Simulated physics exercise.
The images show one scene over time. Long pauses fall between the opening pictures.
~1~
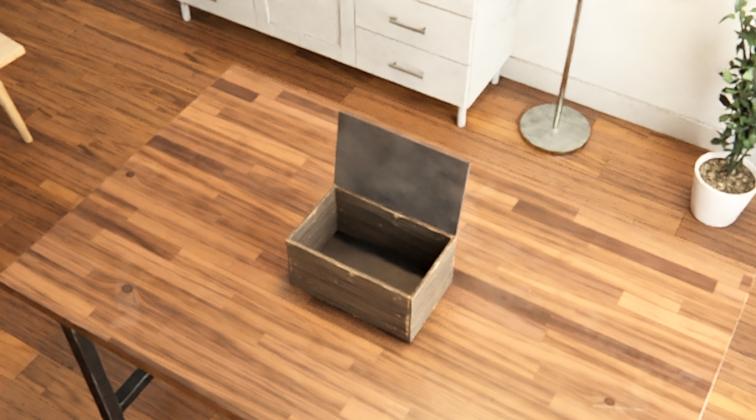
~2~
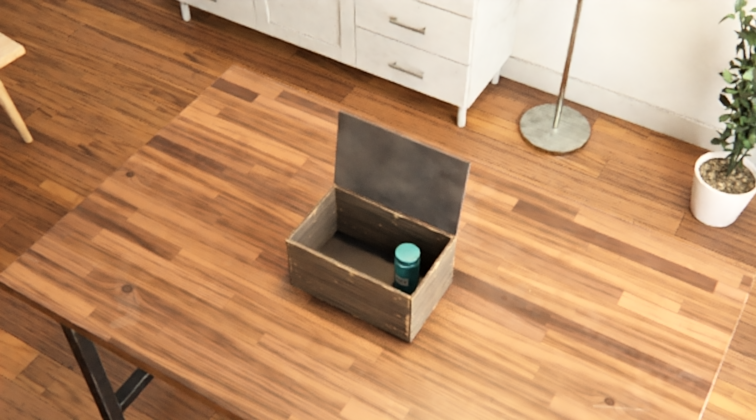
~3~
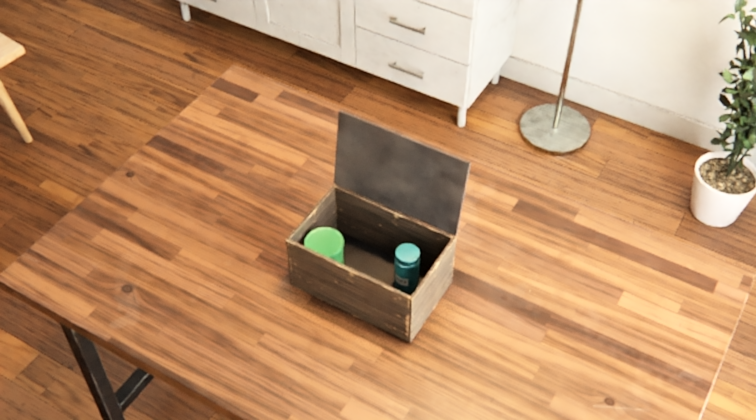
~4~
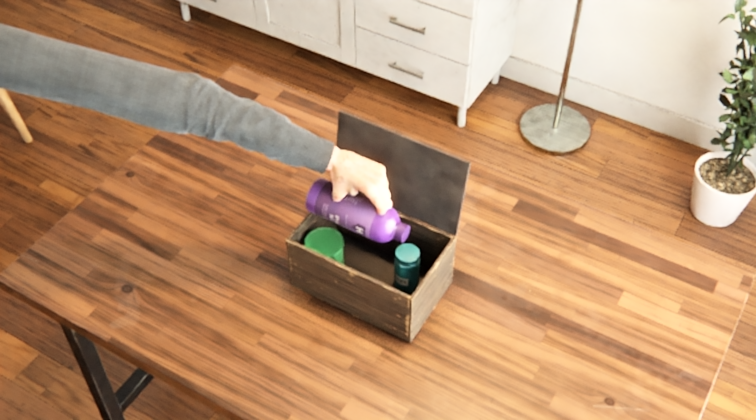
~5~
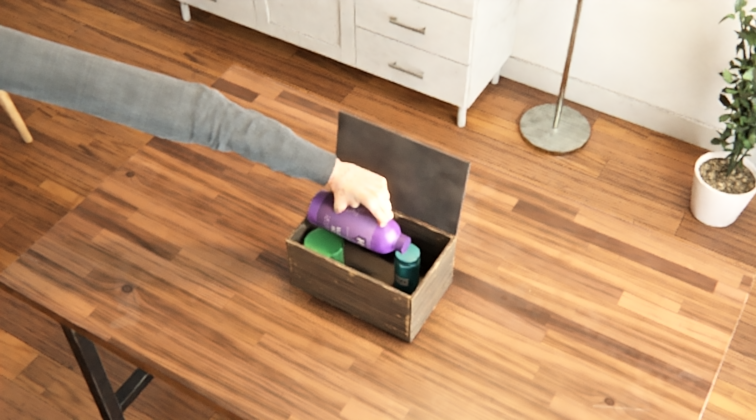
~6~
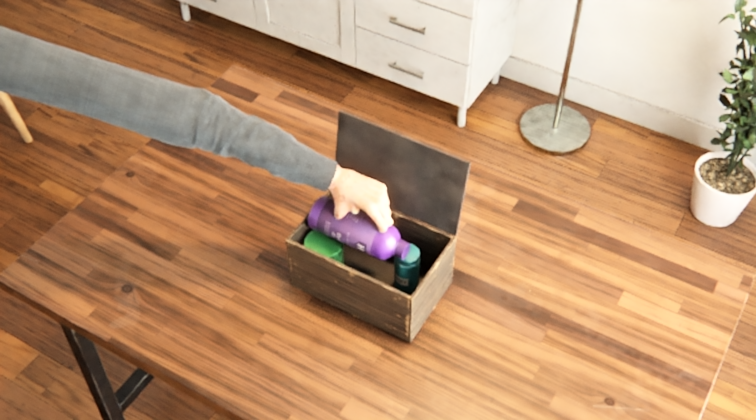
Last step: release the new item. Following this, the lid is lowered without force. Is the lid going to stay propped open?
No, it closes.
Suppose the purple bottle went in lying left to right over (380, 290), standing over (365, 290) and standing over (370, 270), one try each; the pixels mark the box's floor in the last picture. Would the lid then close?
Going through the three tries, the lid hangs open, then hangs open, then hangs open.
Then, 0.70 s on from there, purple bottle shifted well along near (375, 276).
Then, 1.60 s on from there, lid 57° above the rim; purple bottle shifted well along near (374, 276).
Then, 1.90 s on from there, lid 14° above the rim; purple bottle shifted well along near (374, 276).
In the end, lid shut; moved from the start, purple bottle; the other 2 unmoved. At the end, from the last picture's camera, purple bottle near (374, 276).
